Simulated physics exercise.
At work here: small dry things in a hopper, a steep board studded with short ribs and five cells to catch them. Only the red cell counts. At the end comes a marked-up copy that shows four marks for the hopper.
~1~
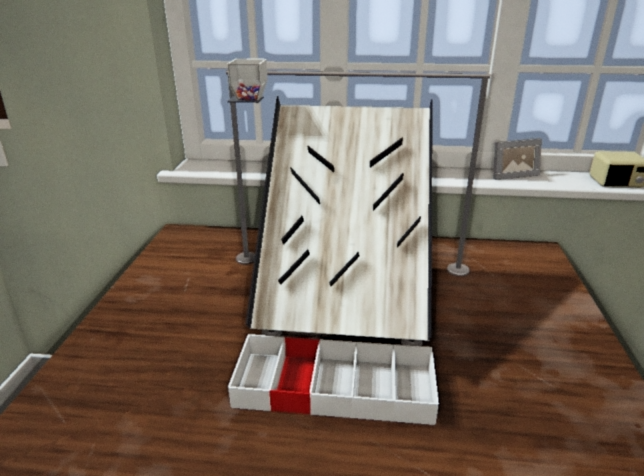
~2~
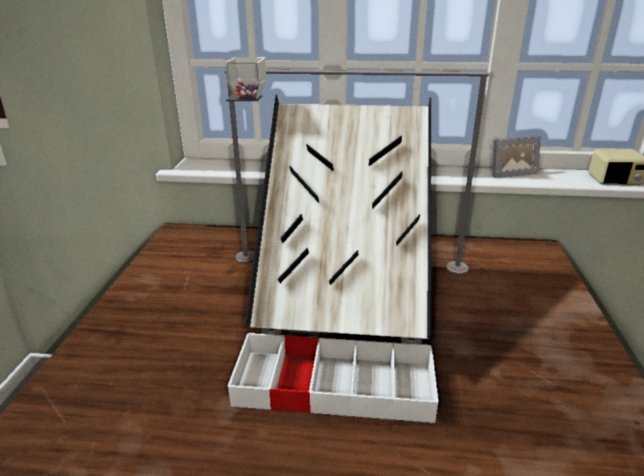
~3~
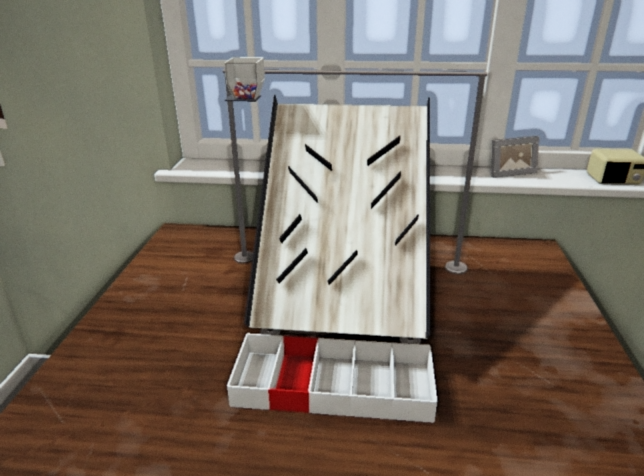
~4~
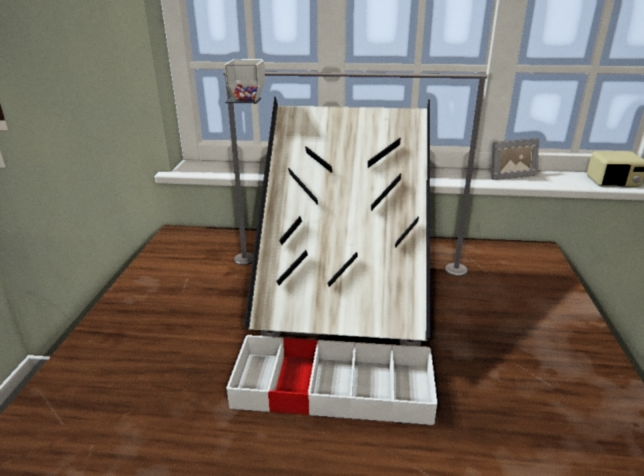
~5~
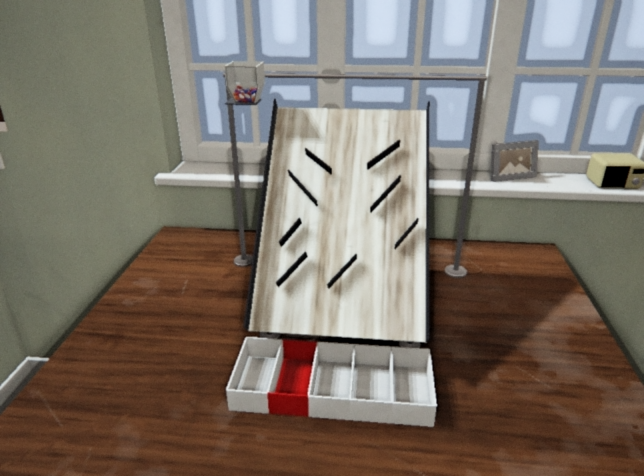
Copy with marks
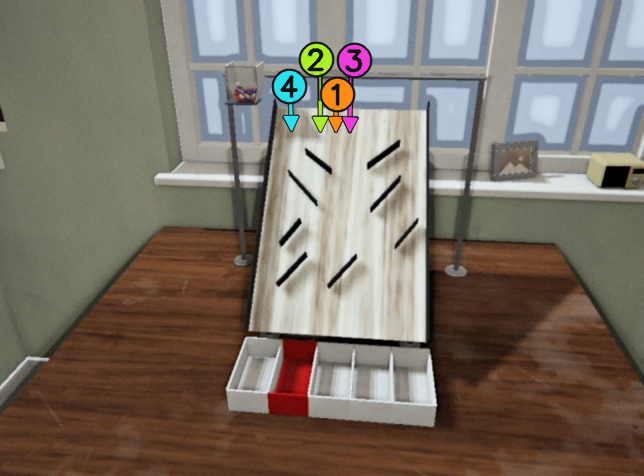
A steep board with black ribs stands above a tray with one red cell, unmoving.
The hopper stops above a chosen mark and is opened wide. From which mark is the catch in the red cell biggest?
It is 3.
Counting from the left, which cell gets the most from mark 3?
It is the second one.
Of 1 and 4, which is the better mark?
Mark 1.
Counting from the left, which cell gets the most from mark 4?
The first.
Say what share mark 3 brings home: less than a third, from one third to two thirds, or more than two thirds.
From one third to two thirds.
On the marked copy, mark 1 meets the board at (335, 126); mark 2 meets the board at (320, 126); mark 3 meets the board at (349, 126); mark 4 meets the board at (291, 125).
With 1, roughly a third in the red cell, roughly two thirds in other cells, just a few outside the box.
With 2, roughly a third in the red cell, roughly half in other cells, about a tenth outside the box.
With 3, roughly half in the red cell, roughly half in other cells.
With 4, roughly a quarter in the red cell, roughly two thirds in other cells, about a tenth outside the box.
